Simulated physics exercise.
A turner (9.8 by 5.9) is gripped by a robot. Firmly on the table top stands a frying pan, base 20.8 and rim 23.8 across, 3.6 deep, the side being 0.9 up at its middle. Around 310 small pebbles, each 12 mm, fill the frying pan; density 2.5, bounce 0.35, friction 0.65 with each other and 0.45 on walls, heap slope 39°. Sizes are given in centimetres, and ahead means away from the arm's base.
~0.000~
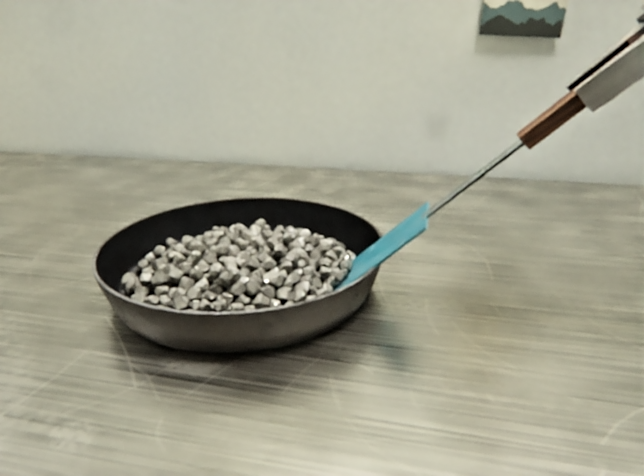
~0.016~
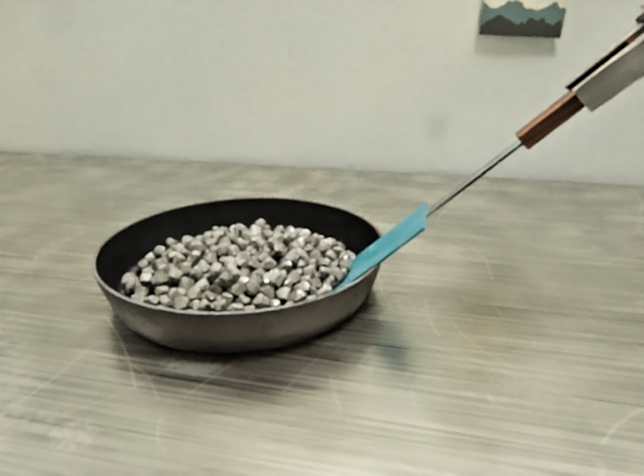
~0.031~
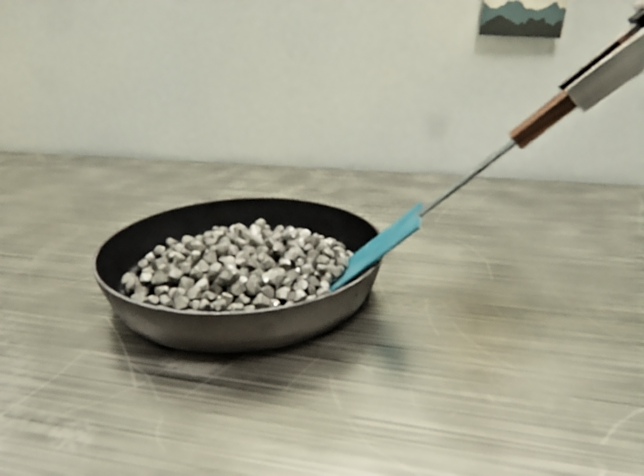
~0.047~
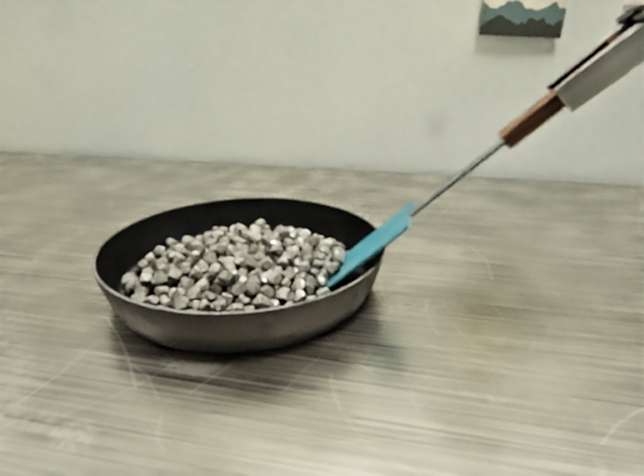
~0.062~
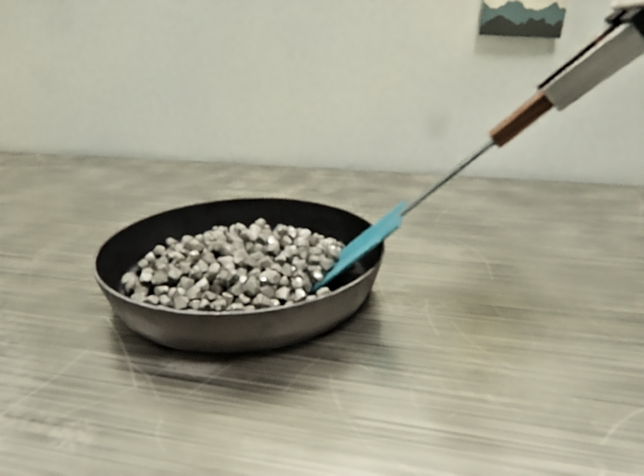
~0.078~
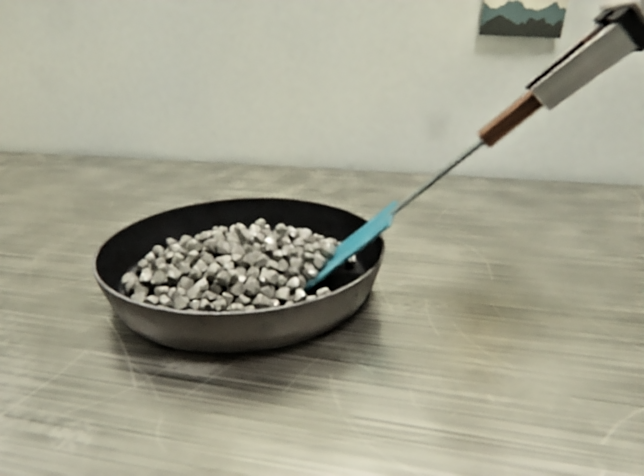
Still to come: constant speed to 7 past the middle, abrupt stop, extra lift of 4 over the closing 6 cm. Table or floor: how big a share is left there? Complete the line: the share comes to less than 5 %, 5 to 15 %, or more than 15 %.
The share comes to less than 5 %.
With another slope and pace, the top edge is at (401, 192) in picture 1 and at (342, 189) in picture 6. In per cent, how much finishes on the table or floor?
Around 10 per cent finishes there.
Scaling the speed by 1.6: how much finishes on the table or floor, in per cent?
Estimate: Close to 10 %.
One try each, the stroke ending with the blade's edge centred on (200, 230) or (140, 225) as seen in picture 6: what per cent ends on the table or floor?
Around 0 per cent for the first try and 15 per cent for the second.
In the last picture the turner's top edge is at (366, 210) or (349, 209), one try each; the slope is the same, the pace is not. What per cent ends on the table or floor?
Respectively, some 15 and 20 per cent.
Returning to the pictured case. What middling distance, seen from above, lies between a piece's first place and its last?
Around 2 cm, measured level.
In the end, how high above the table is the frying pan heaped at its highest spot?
Height at the end: Around 5.0 cm.
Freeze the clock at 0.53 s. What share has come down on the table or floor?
It comes to some 2 in a hundred.
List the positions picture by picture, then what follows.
Turner top edge at (427, 215), sloping 44°; upper third of the load around (254, 262), from x 130 to 350, top at y 225; 314 in the frying pan, in the first frame.
Turner top edge at (426, 215), sloping 44°; upper third of the load around (254, 262), from x 130 to 350, top at y 225, in the second frame.
Turner top edge at (420, 214), sloping 44°; upper third of the load around (254, 261), from x 130 to 350, top at y 225, in the third frame.
Turner top edge at (411, 214), sloping 44°; upper third of the load around (259, 258), from x 130 to 350, top at y 225, in the fourth frame.
Turner top edge at (402, 213), sloping 44°; upper third of the load around (253, 257), from x 130 to 350, top at y 225, in the fifth frame.
Turner top edge at (393, 212), sloping 44°; upper third of the load around (253, 257), from x 130 to 350, top at y 225; 314 in the frying pan, in the sixth frame.
After 0.18 s, sloping 44°, highest piece 4 above the table; 314 in the frying pan.
After 0.28 s, sloping 44°, highest piece 7 above the table; 314 in the frying pan.
After 0.53 s, sloping 44°, highest piece 5 above the table; 309 in the frying pan, 5 on the table or floor.
After 1.58 s, sloping 44°, highest piece 5 above the table; 309 in the frying pan, 5 on the table or floor.
At rest, 309 in the frying pan, 5 on the table or floor. That is 2 % on the table or floor.
